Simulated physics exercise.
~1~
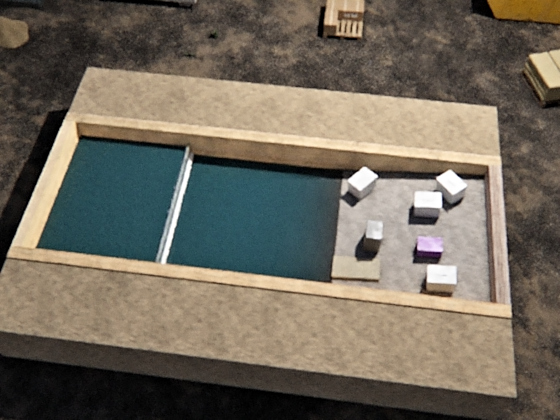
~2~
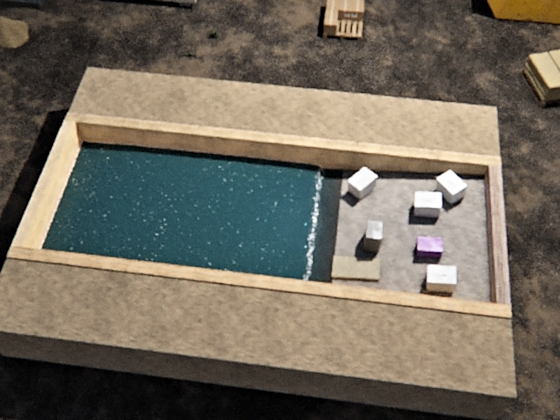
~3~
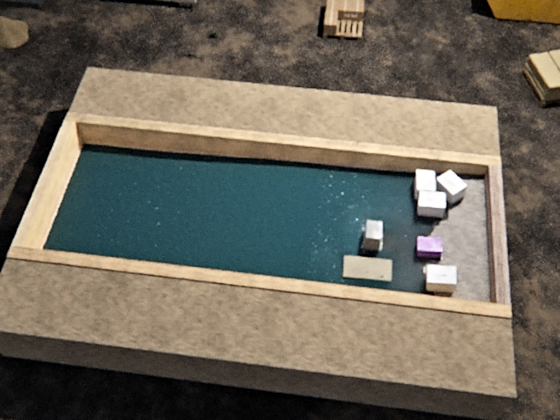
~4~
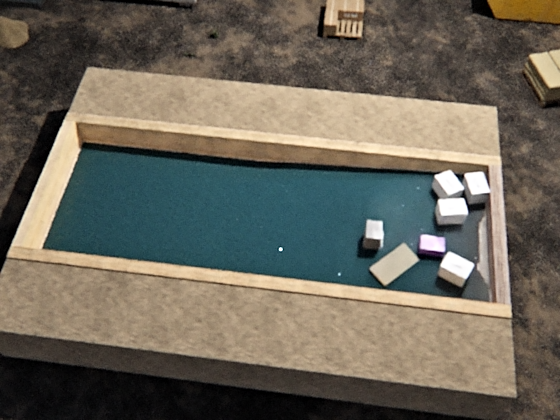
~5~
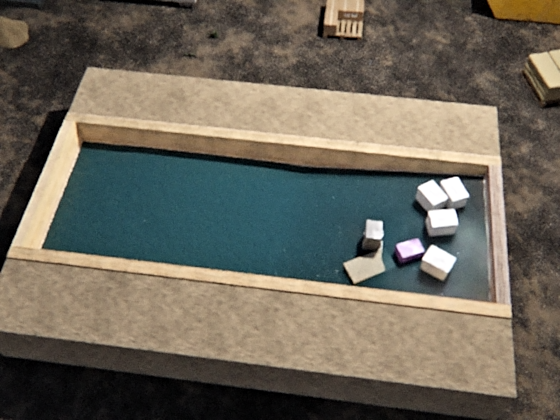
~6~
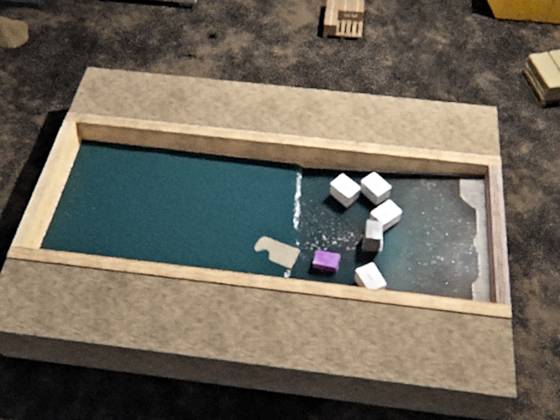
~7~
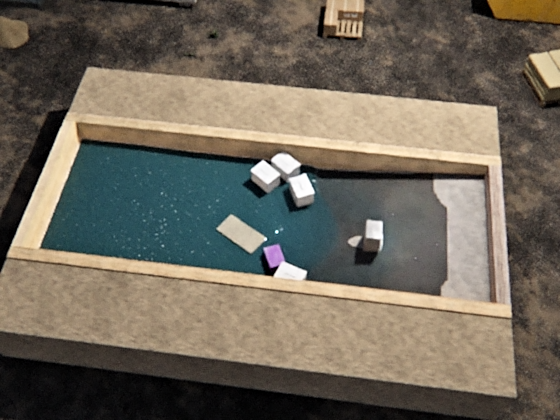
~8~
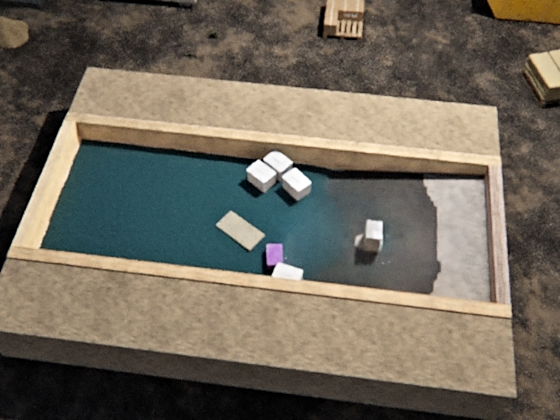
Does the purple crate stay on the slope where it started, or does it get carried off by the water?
It gets carried off. After barely shifting as the water comes in, it is swept well to the left by the backwash and ends up afloat near the front wall beside a white block.
